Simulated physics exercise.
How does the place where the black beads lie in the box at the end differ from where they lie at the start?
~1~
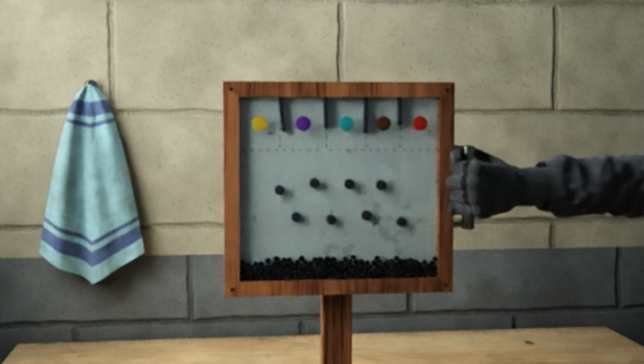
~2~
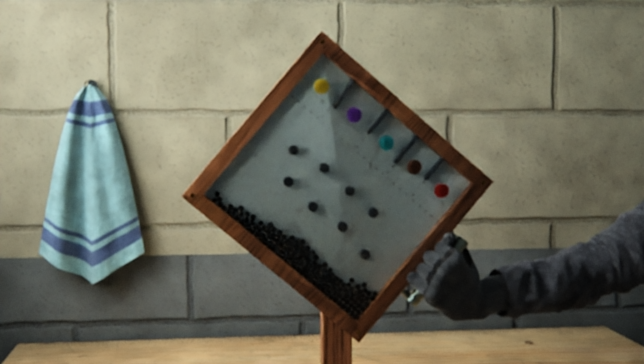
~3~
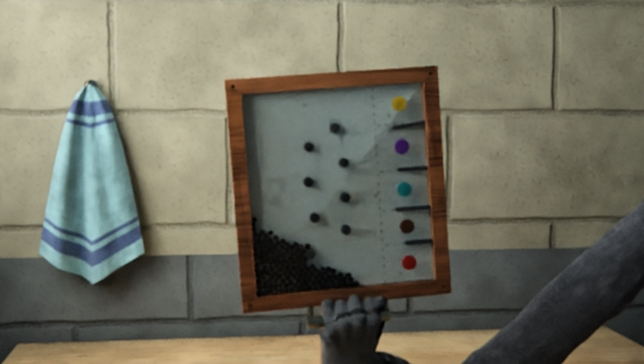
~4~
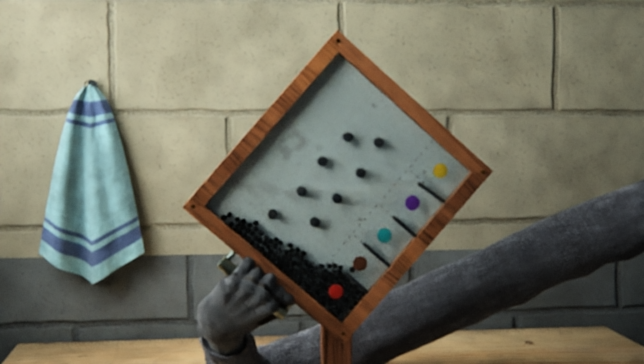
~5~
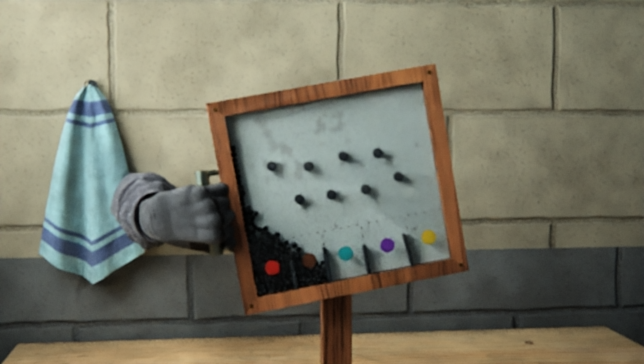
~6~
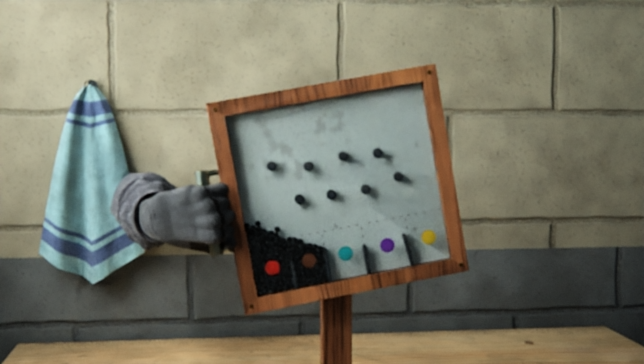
At the start the beads lie in a thin layer across the bottom of the box, on the side opposite the coloured stickers. At the end they are heaped at the lower left, around the red and brown stickers.
